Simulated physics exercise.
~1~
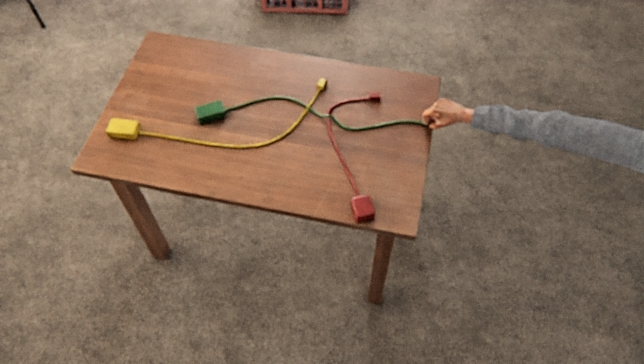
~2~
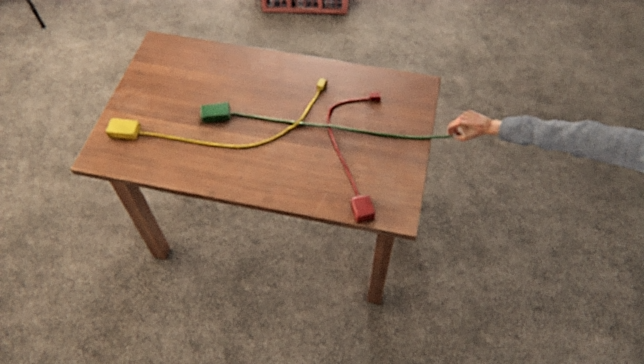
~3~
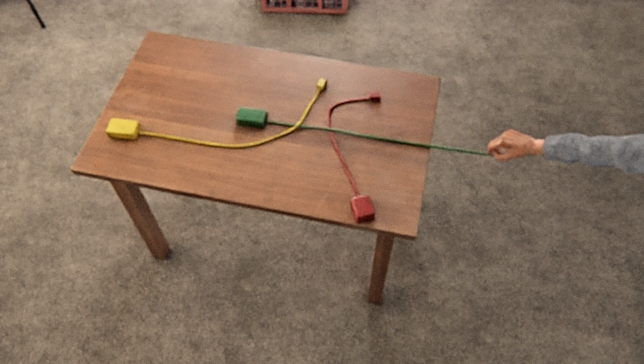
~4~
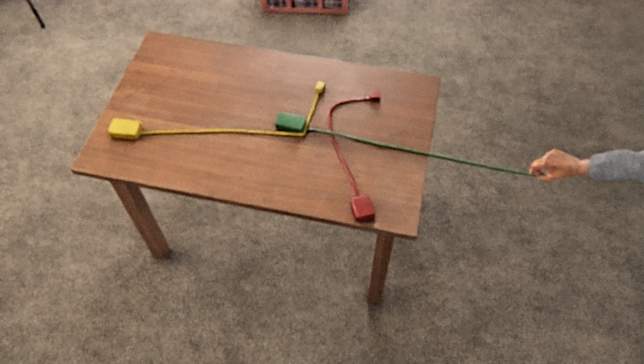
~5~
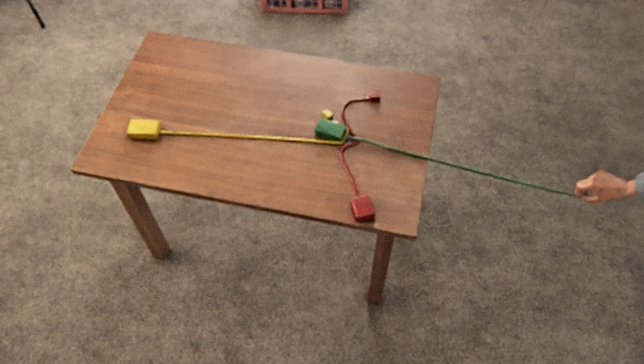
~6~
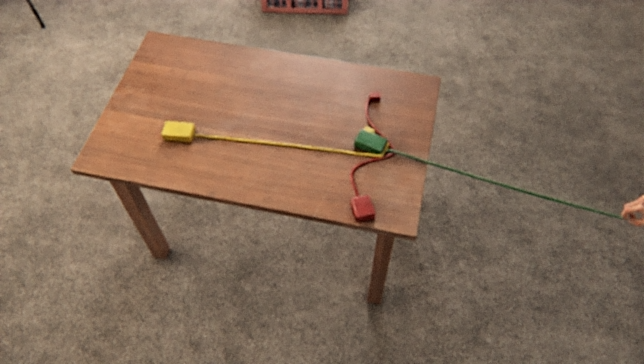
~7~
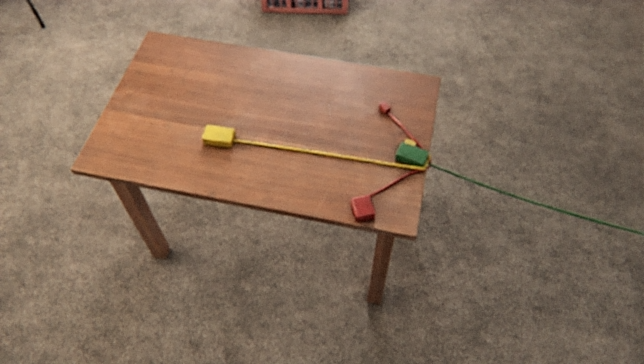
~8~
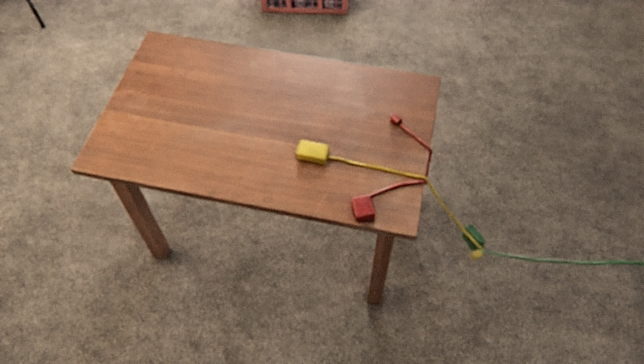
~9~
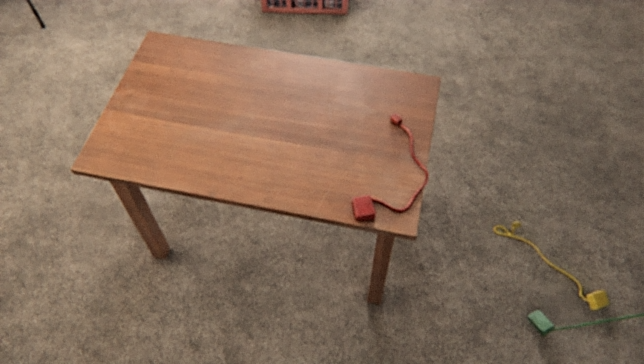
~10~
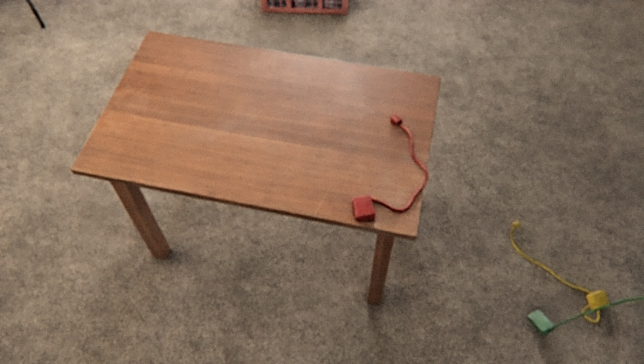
The green lead, pulled right by a hand, drags the yellow one off the table too.
